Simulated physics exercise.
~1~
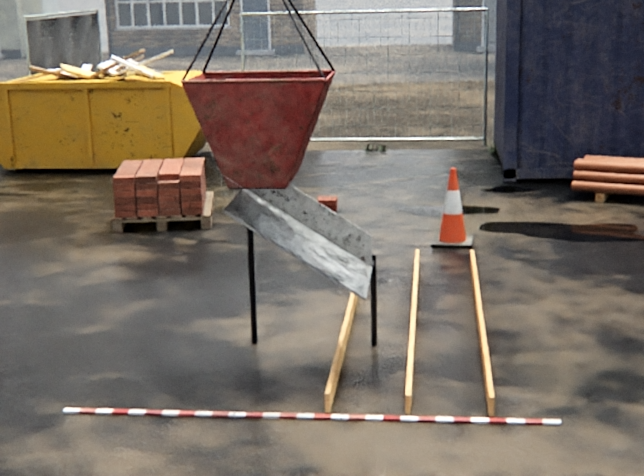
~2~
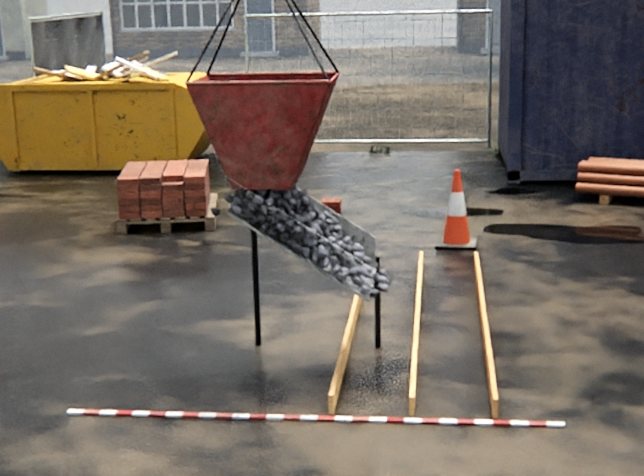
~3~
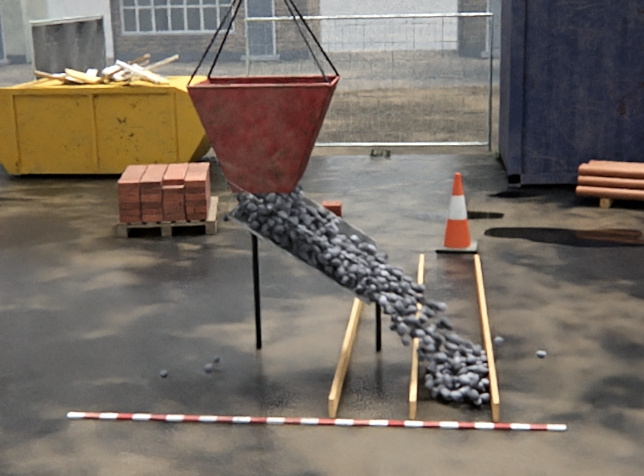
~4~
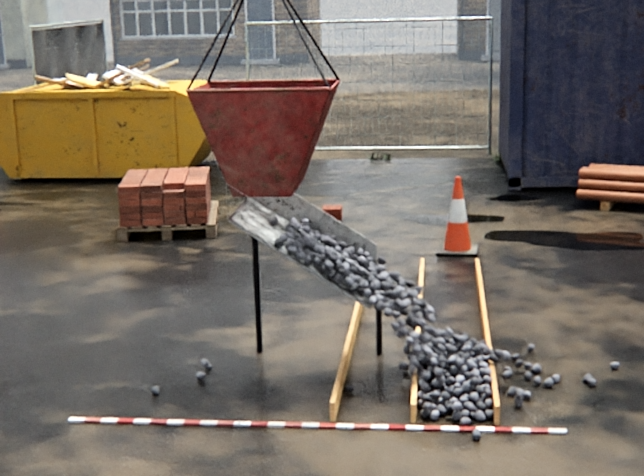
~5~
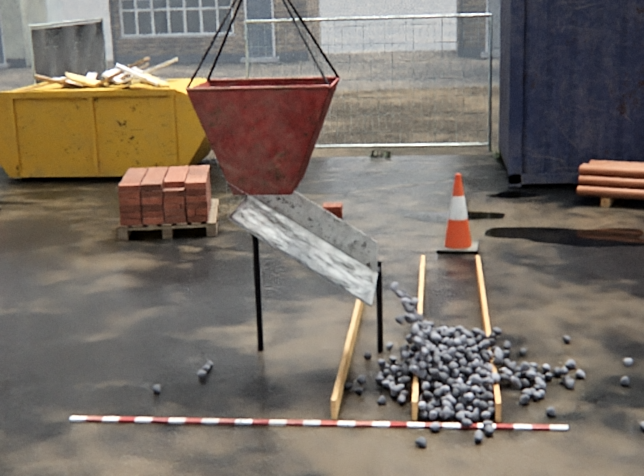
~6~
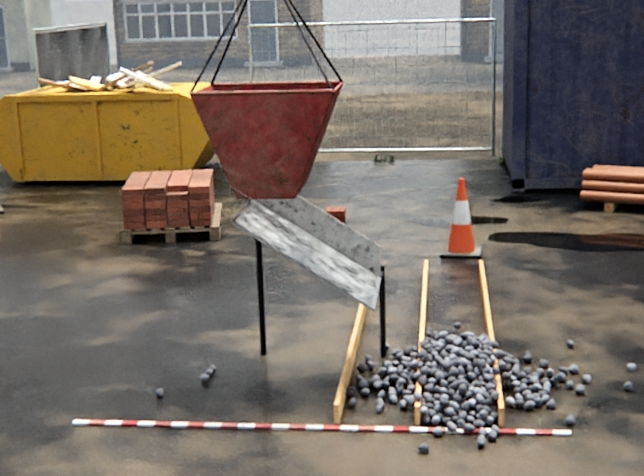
The video shows grey stones pouring from a suspended red skip down a fixed sloping metal chute toward three wooden boards on wet ground. Most pile up in the right bay, with some in the left bay and others scattered beyond the boards, leaving the skip and chute empty.
